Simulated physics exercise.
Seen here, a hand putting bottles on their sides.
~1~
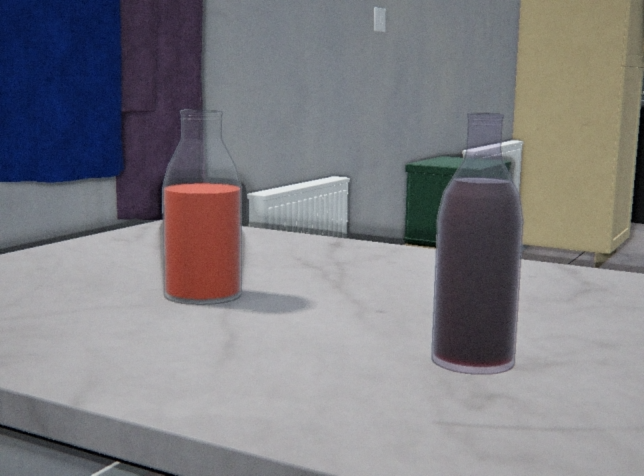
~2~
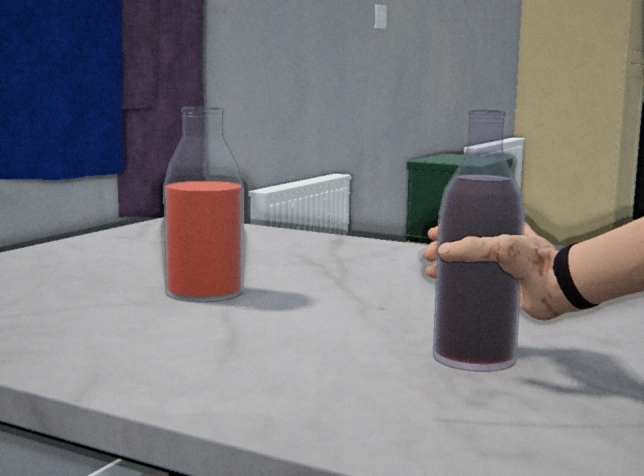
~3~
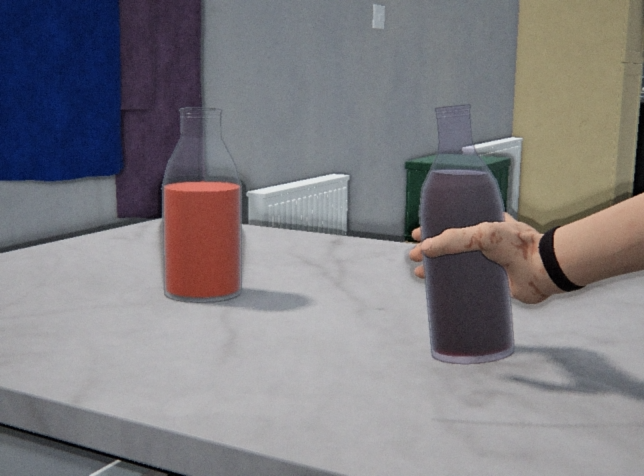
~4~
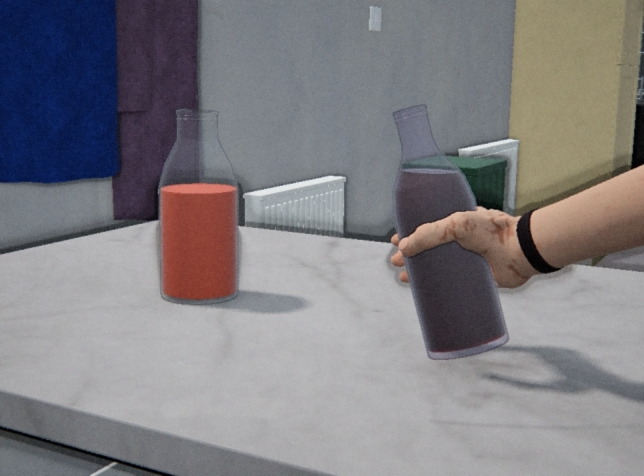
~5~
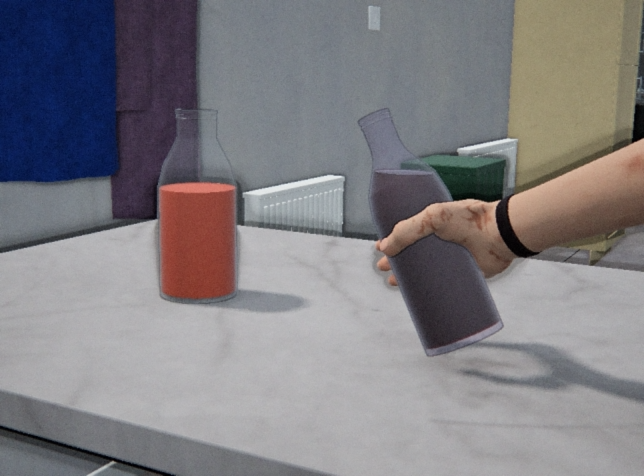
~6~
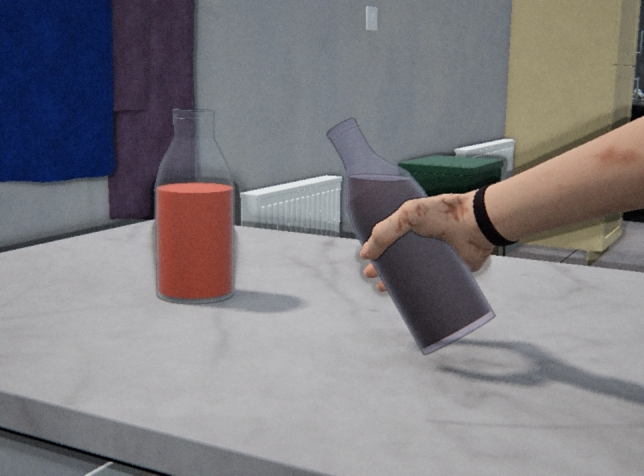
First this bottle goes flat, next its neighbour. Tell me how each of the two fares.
The left one lets some out and the right one lets some out.
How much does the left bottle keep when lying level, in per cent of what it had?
Roughly 30 per cent.
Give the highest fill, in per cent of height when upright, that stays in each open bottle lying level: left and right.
In turn 18 and 22 per cent.
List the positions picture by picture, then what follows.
The first frame shows both stand upright; right bottle (479, 236) about three quarters full, open; left bottle (203, 201) about half full, open.
The second frame shows a hand takes the right bottle; right bottle about three quarters full, surface at (484, 178); left bottle about half full, surface at (204, 187).
The third frame shows the right bottle tips; right bottle (463, 228) about three quarters full; left bottle (202, 199) about half full.
The fourth frame shows the right bottle tips; right bottle about three quarters full, surface at (425, 171); left bottle about half full, surface at (199, 190).
The fifth frame shows the right bottle tips; right bottle (417, 224) tipped 25°; left bottle (198, 201) about half full.
The sixth frame shows the right bottle tips; right bottle (398, 226) tipped 35°, open; left bottle about half full, surface at (195, 189), open.
Shortly, the right bottle is nearly down; right bottle, it leaks.
Then, the right bottle lies flat; right bottle, it leaks.
At the finish, both lie flat; right bottle, it leaks; left bottle, it leaks.
